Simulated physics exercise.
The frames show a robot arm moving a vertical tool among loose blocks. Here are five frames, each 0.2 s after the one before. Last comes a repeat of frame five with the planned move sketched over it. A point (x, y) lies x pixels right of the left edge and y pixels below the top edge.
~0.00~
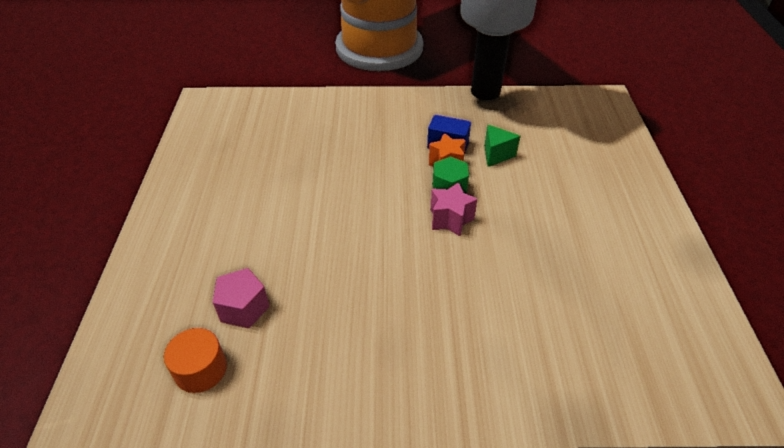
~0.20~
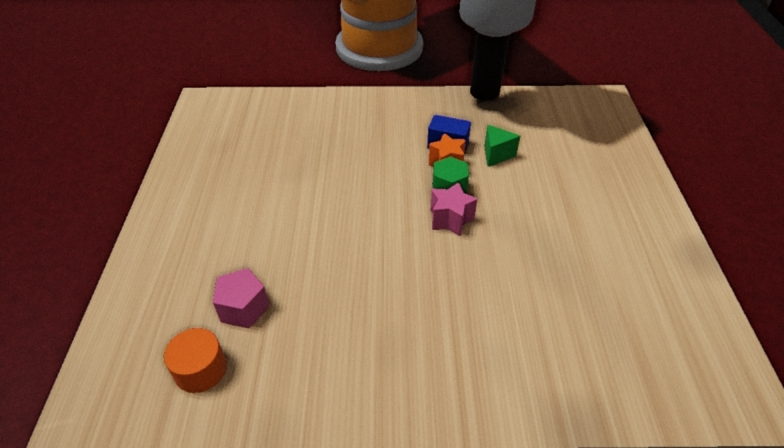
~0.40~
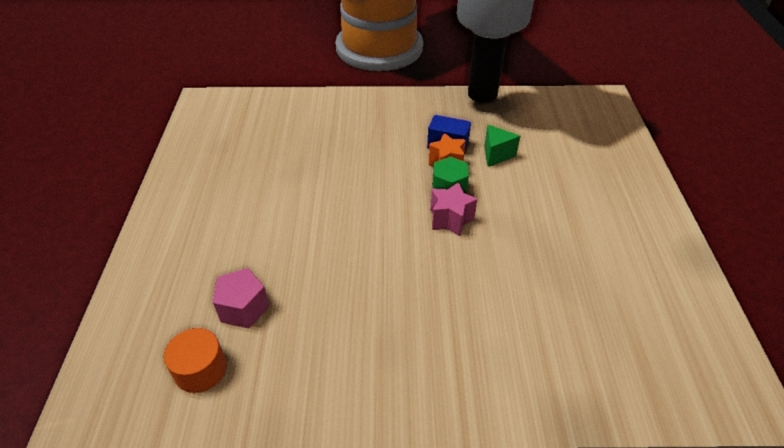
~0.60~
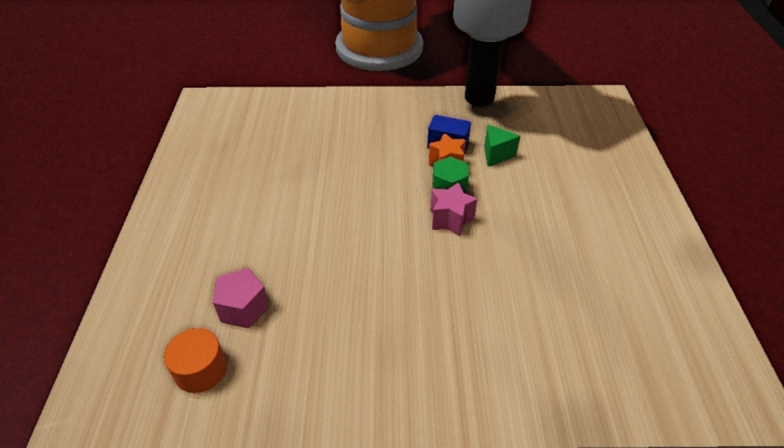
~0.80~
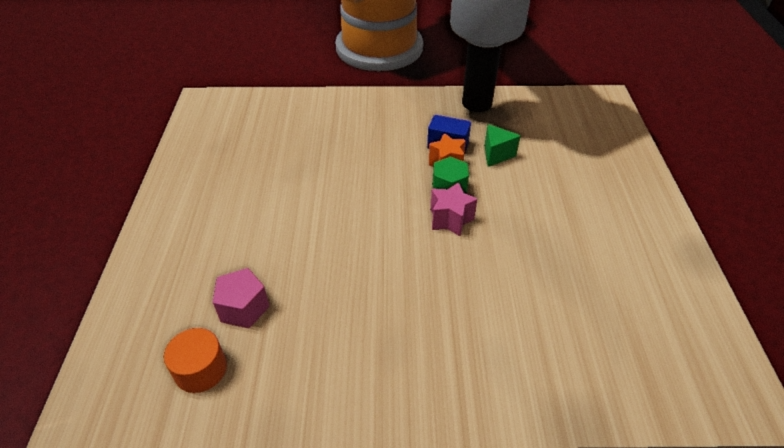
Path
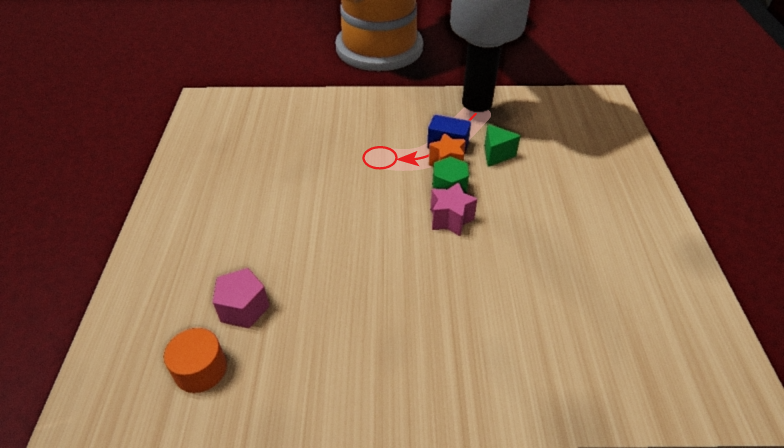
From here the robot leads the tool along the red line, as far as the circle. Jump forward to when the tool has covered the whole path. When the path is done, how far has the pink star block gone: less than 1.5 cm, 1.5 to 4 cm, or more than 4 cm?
Between 1.5 and 4 cm.
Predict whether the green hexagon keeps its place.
Shifted.
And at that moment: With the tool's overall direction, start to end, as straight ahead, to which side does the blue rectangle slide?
It is pushed towards the left-hand side.
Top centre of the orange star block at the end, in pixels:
Most likely (425, 177).
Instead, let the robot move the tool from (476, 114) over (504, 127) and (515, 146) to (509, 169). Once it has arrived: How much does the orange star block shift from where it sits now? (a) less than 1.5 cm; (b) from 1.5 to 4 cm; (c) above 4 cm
It's a.
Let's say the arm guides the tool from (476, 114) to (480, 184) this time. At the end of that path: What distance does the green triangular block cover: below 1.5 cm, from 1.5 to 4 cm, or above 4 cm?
I'd go with 1.5 to 4 cm for this block.
The line goes from (476, 114) by way of (454, 136) and (426, 157) to (380, 158).
On the path given first. One third of the way, tool at (455, 126); orange star block at (444, 150); blue rectangle at (442, 131); green hexagon at (451, 171).
Two thirds of the way, tool at (426, 147); orange star block at (428, 175), turned 30° anticlockwise; blue rectangle at (415, 155), turned 15° anticlockwise; green hexagon at (450, 192), turned 40° anticlockwise; pink star block at (460, 218).
At the end, tool at (380, 147); orange star block at (425, 177), turned 40° anticlockwise; blue rectangle at (407, 159), turned 25° anticlockwise; green hexagon at (450, 193), turned 40° anticlockwise; pink star block at (461, 219).
